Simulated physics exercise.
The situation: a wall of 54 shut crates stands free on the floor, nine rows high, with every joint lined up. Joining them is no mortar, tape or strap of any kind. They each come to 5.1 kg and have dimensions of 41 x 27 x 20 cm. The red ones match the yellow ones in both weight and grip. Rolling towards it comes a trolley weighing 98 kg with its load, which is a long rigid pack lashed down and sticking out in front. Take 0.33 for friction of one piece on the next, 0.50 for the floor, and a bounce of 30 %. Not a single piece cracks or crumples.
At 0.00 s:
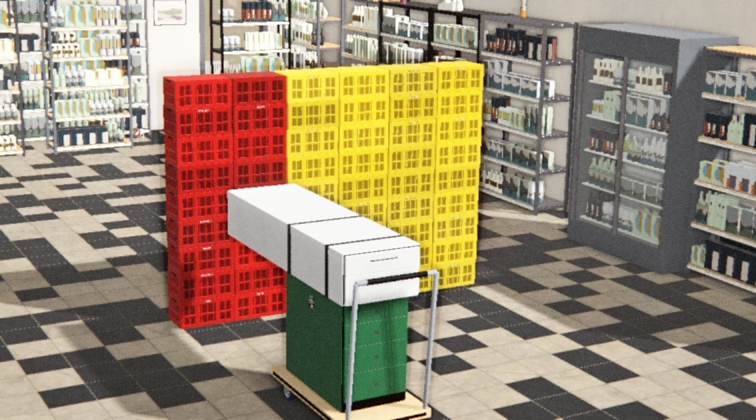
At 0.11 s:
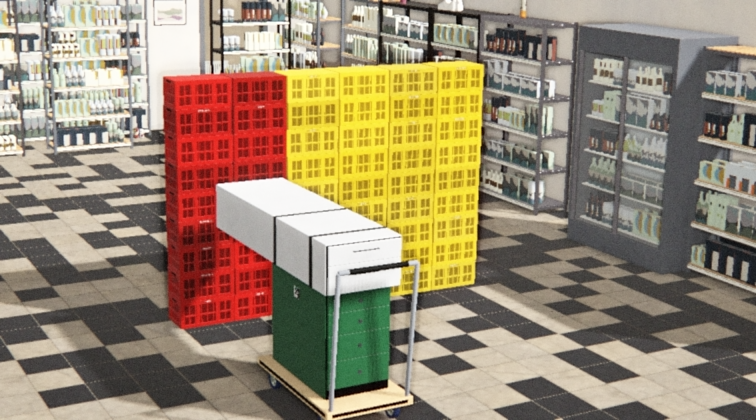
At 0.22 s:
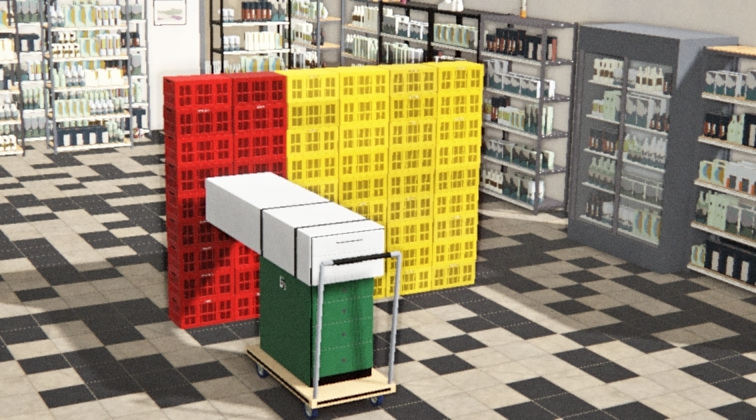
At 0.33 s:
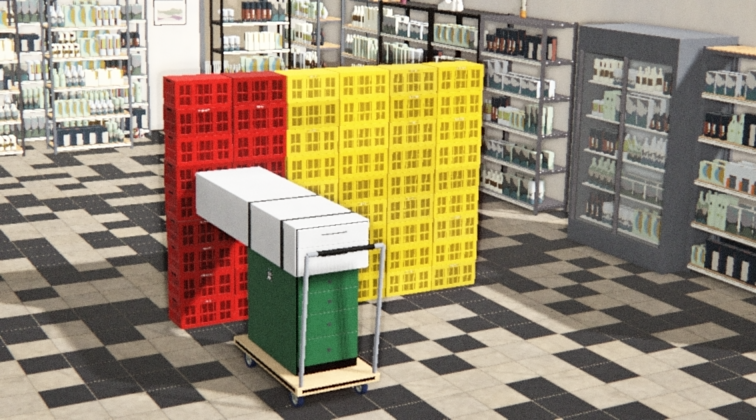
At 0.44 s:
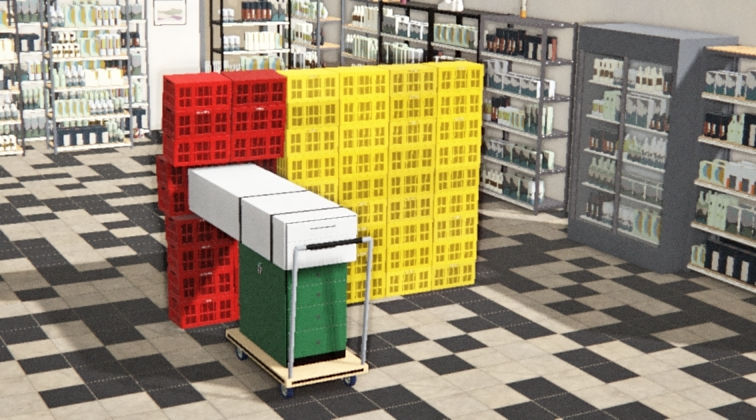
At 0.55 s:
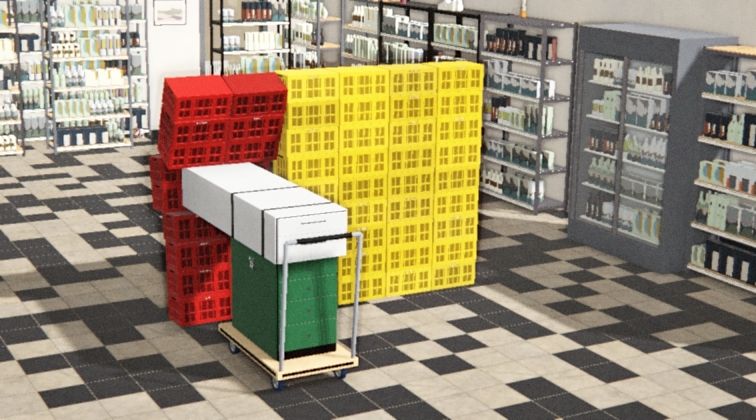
We see a wheeled trolley carrying green crates and a long white load move toward a wall of red and yellow crates in a shop, pushing into the red section, whose middle crates shift back and upper ones lean.
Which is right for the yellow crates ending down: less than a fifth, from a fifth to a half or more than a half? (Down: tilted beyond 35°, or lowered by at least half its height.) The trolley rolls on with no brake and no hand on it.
I expect the share ending down to be below a fifth.
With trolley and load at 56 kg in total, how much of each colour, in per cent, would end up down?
Yellow 0, red 100 per cent.
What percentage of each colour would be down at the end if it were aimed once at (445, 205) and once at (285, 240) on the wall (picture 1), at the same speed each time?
For yellow it's 40 then 20 per cent, for red 0 then 40 per cent.
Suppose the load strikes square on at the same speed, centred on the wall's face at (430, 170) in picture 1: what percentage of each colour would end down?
Then yellow ends 30 per cent down and red 0 per cent.
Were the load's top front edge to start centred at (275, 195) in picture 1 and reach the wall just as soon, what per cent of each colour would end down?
Yellow 0%, red 50%.
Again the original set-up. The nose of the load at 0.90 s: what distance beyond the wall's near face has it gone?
70 cm beyond.
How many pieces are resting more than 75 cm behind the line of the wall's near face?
I'd estimate 6 pieces.
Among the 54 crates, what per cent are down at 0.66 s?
5 percent by then.
After 0.66 s, load 43 cm past the wall's line, still rolling; none of the 36 yellow crates down (2 of 54 in all colours); top yellow crate unmoved; top red crate leaning 29°, 11 cm lower.
After 0.90 s, load 68 cm past the wall's line, still rolling; none of the 36 yellow crates down (8 of 54 in all colours); top yellow crate unmoved; top red crate on its side.
After 1.24 s, load 91 cm past the wall's line, still rolling; none of the 36 yellow crates down (10 of 54 in all colours); top yellow crate unmoved; top red crate upside down.
After 1.84 s, load 93 cm past the wall's line, still rolling; none of the 36 yellow crates down (10 of 54 in all colours); top yellow crate unmoved; top red crate leaning 44°, 1.39 m lower.
At rest (2.8 s), load 93 cm past the wall's line, stopped; none of the 36 yellow crates down (10 of 54 in all colours); top yellow crate unmoved; top red crate 1.60 m lower. That is 0 per cent. As the last picture would show them, middles, top yellow crate near (306, 85), top red crate near (343, 305).
